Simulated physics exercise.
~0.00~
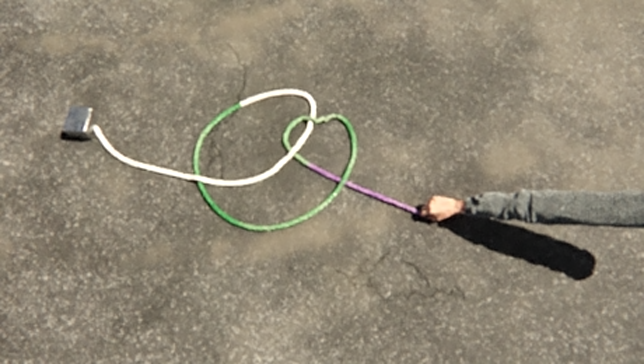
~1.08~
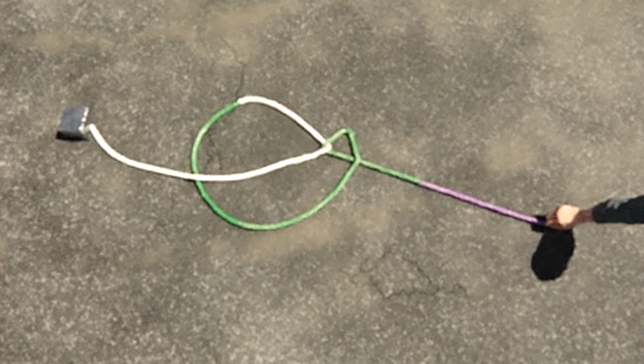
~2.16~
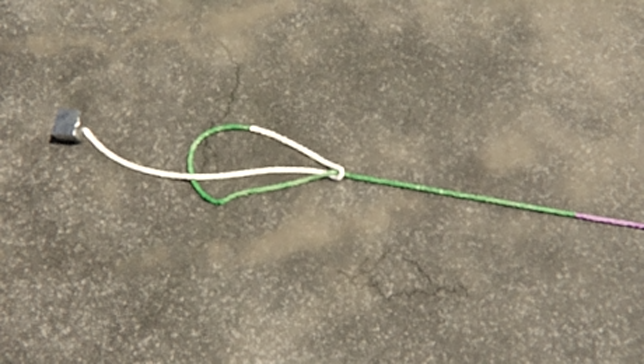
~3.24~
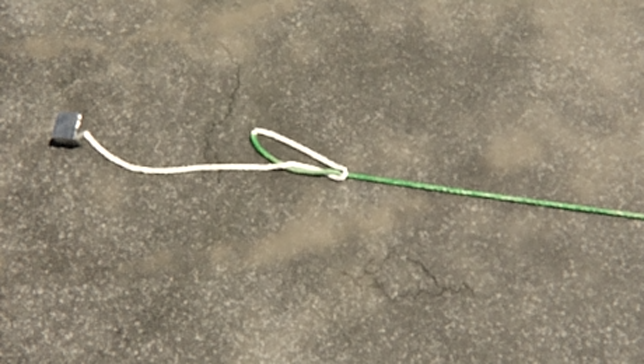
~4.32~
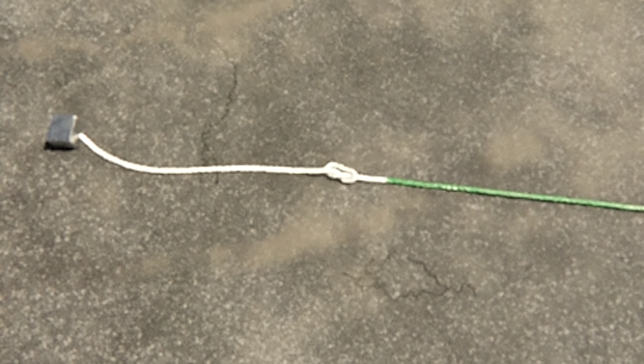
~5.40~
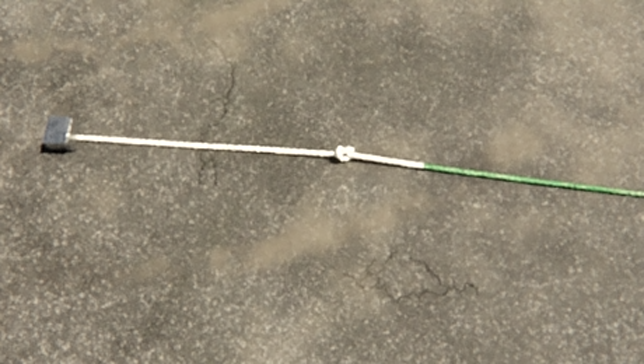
A hand pulls the looped rope to the right until it tightens into a knot.
